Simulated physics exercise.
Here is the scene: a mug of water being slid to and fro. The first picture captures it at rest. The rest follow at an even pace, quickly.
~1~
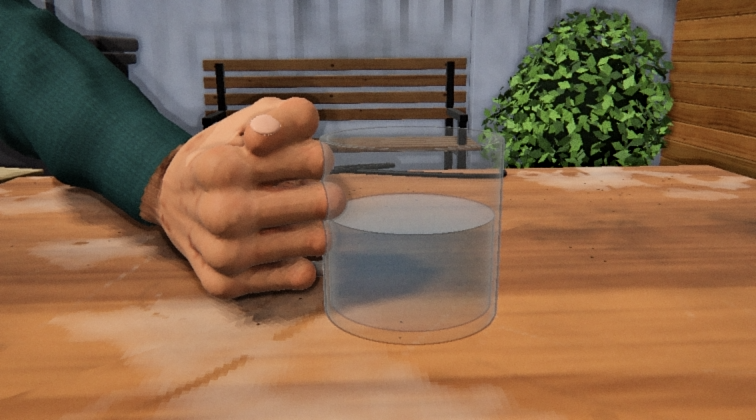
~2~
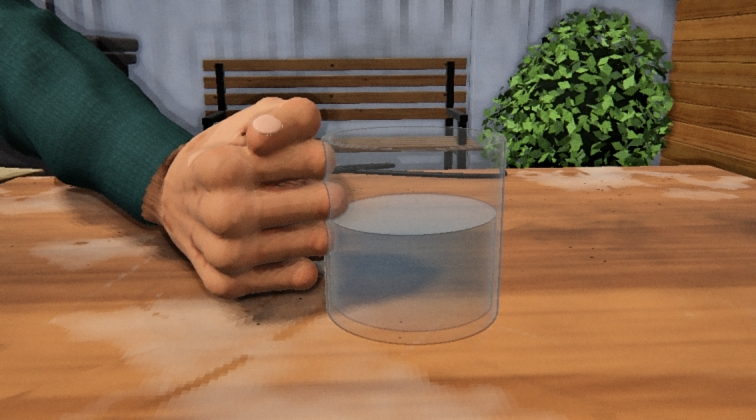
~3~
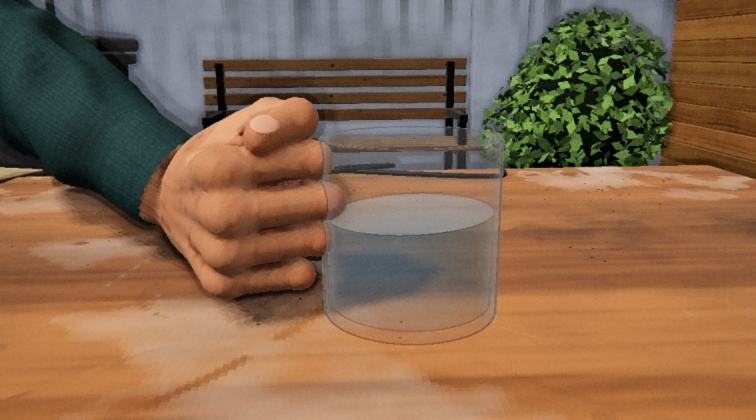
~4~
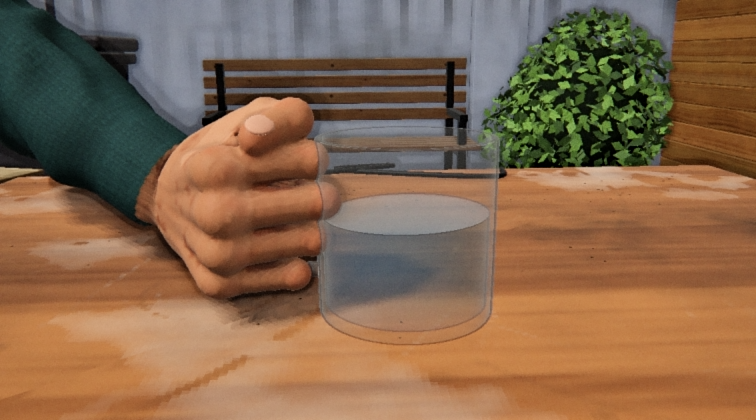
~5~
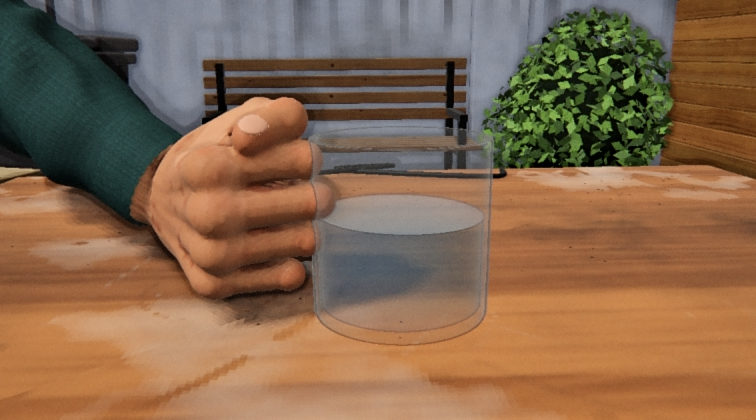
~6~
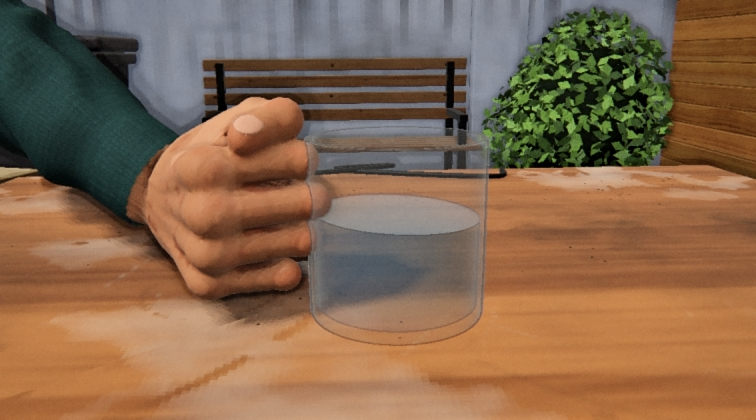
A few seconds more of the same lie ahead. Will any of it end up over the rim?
No.
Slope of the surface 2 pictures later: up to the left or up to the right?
It's on the left end.
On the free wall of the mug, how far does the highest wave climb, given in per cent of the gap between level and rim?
Peak: Near 10 in a hundred.
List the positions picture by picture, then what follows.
The first frame shows mug (411, 218) about half full; at rest.
The second frame shows mug about half full, surface at (412, 213); surface about level.
The third frame shows mug (411, 218) about half full; surface about level.
The fourth frame shows mug about half full, surface at (405, 213); surface about level.
The fifth frame shows mug (400, 219) about half full; surface about level.
The sixth frame shows mug about half full, surface at (396, 213); surface about level.
A moment on, the highest wave so far stays far below the rim.
When it is over, the highest wave so far stays far below the rim; nothing has left it.
